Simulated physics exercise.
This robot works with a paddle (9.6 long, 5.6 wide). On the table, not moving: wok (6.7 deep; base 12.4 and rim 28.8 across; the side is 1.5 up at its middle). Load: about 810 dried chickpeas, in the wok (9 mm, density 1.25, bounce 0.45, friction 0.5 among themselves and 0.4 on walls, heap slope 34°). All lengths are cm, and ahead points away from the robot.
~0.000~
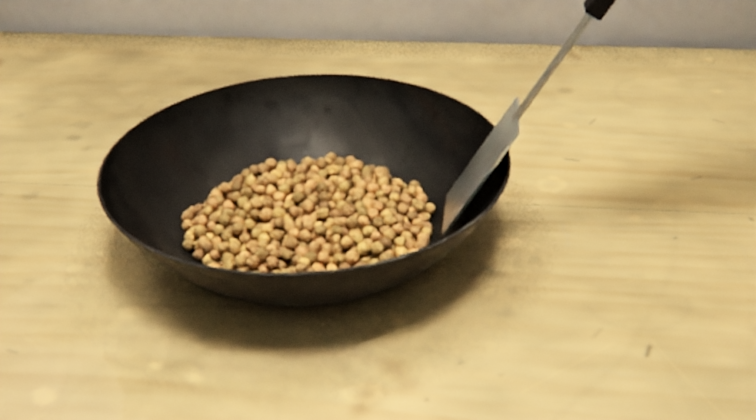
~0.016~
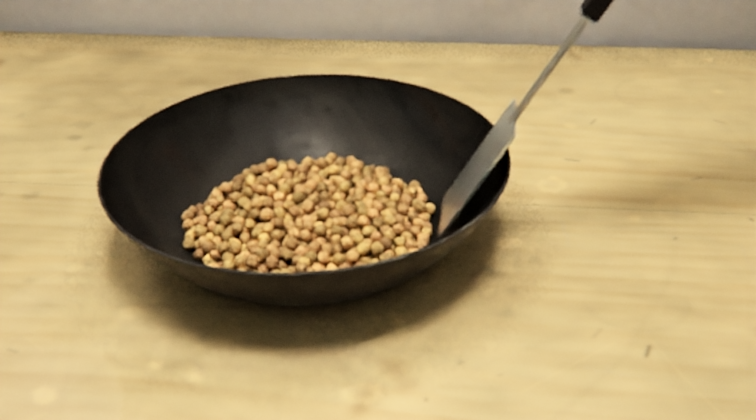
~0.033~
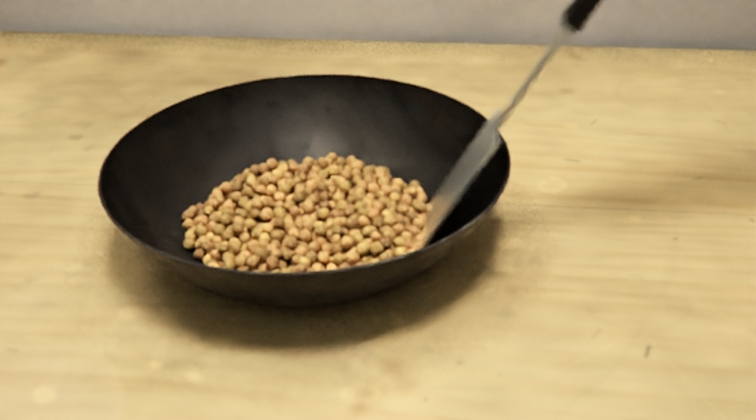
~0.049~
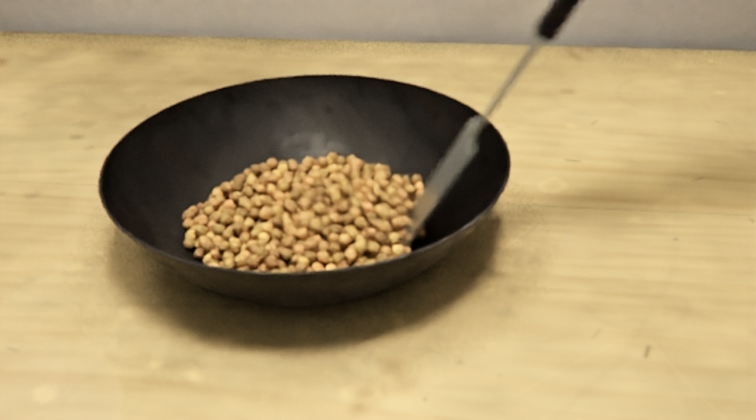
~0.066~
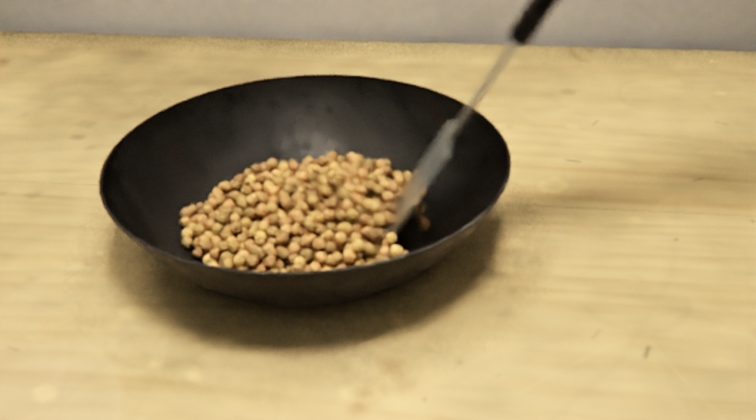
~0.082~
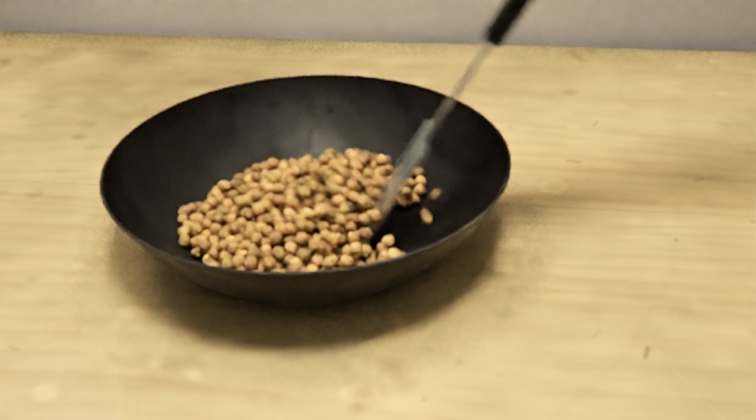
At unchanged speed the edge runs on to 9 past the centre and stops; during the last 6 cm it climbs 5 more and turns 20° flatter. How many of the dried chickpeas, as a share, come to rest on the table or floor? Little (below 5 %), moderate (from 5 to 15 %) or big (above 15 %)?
Answer: Moderate; from 5 to 15 % of the dried chickpeas finish on the table or floor.
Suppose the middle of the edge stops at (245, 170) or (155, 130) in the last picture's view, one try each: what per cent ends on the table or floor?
Some 5 and 15 per cent.
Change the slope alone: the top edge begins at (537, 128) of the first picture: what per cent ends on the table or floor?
Some 10 per cent.
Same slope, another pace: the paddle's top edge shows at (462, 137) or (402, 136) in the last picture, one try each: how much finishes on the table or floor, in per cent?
About 5 and 15 per cent.
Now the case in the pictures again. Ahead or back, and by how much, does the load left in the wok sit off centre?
Some 3.5 cm ahead.
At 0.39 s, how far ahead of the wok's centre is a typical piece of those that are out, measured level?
Roughly 26 cm.
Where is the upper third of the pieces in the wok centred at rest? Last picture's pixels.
Near (216, 196).
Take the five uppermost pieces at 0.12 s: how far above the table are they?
Some 6 cm.
After 0.12 s, sloping 60°, highest piece 7 above the table; 809 in the wok.
After 0.17 s, sloping 54°, highest piece 7 above the table; 809 in the wok.
After 0.39 s, sloping 40°, highest piece 9 above the table; 726 in the wok, 38 on the table or floor, 45 on the blade or in flight.
After 1.44 s, sloping 40°, highest piece 5 above the table; 726 in the wok, 83 on the table or floor.
At rest, 726 in the wok, 83 on the table or floor. That is 10 % on the table or floor.
